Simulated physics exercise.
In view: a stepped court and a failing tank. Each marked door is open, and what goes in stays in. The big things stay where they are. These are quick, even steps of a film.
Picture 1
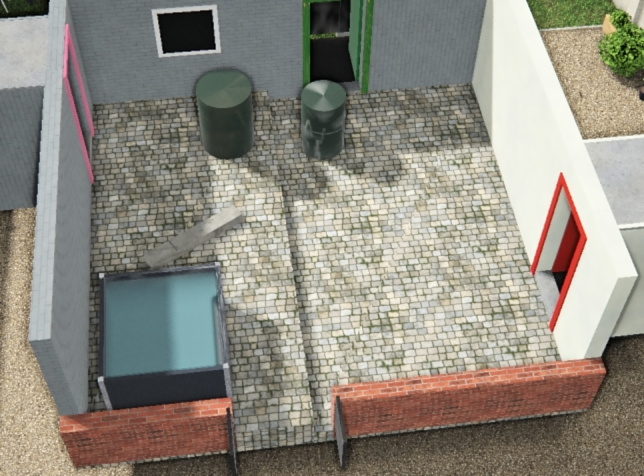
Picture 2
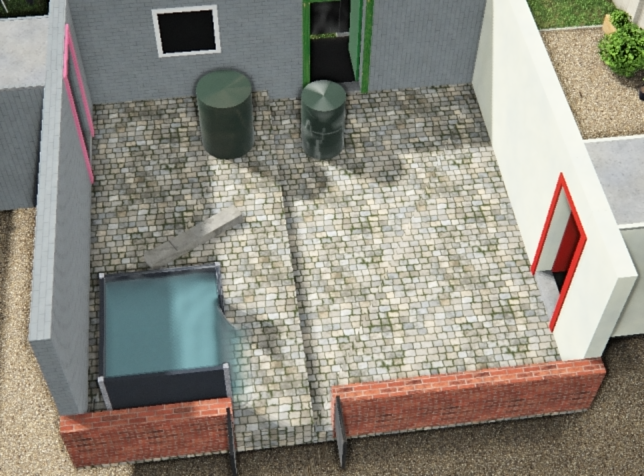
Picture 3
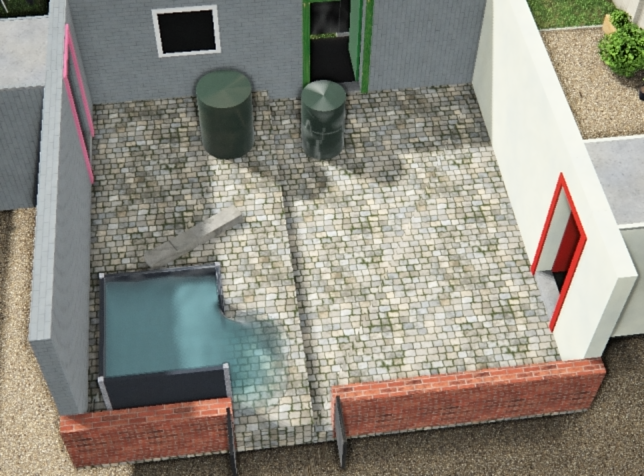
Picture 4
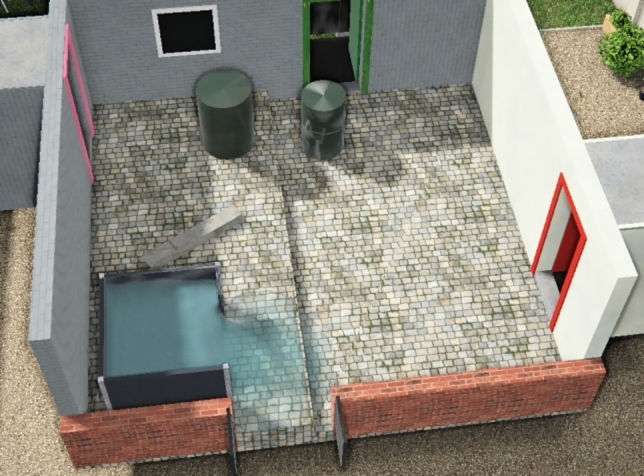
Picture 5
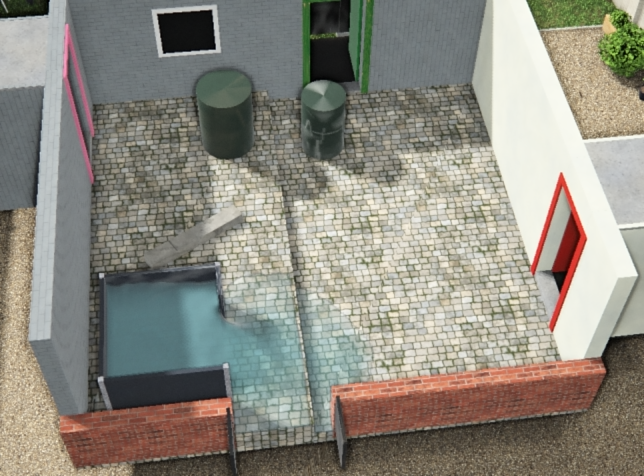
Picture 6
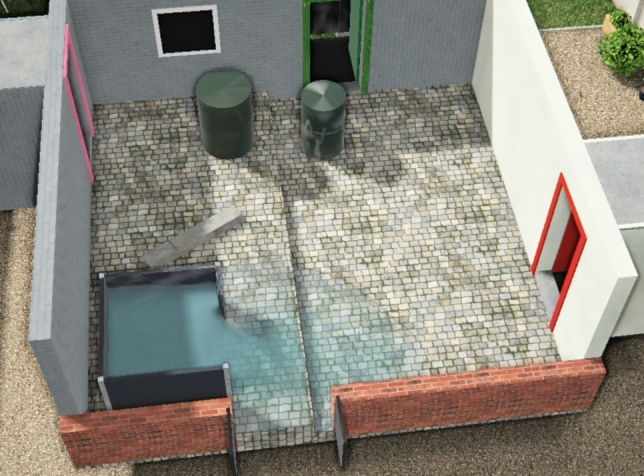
Walled cobbled courtyard with an open tank at lower left, its right side giving way and water spreading rightward across the paving.
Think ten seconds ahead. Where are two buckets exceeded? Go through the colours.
In the end: The green door floods; the red door floods; the pink door holds within the limit.
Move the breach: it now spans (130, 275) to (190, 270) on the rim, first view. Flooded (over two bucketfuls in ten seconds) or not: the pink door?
In short: The pink door lets less in.
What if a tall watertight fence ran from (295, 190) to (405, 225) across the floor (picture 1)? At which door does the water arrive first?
That is the red one.
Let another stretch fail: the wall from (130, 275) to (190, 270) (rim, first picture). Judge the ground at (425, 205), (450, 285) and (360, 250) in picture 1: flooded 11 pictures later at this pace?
In turn: Under water, no water, covered.
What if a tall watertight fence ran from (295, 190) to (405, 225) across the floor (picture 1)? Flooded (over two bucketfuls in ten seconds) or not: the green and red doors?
Then: The green one goes over, the red one passes that mark.
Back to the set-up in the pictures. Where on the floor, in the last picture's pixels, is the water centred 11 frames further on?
At about (328, 344).
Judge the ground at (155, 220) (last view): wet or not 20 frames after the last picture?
Verdict: Clear.
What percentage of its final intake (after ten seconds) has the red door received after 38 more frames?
About 100 per cent.
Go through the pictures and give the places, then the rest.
The first frame shows the open tank at (163, 324) is whole and still.
In the second frame, the front is at a hidden place, out from the gap at (224, 354).
In the third frame, the front is at (275, 327), out from the gap at (224, 355).
In the fourth frame, water pours out at (224, 356) and has run to (323, 341).
In the fifth frame, water pours out at (224, 356) and has run to (368, 351).
In the sixth frame, the front is at (418, 364), out from the gap at (224, 356).
A moment on, water covers 30 % of the floor; the green door not reached, the red door wet at the sill, nothing in, the pink door not reached.
Next, water covers 40 % of the floor; the green door not reached, the red door over two buckets in, the pink door not reached.
Then, water covers 45 % of the floor; the green door not reached, the red door far over two buckets in, the pink door not reached.
Later, water covers 60 % of the floor; the green door under two buckets in, the red door far over two buckets in, the pink door not reached.
In the end, water covers 60 % of the floor; the green door over two buckets in, the red door far over two buckets in, the pink door not reached.
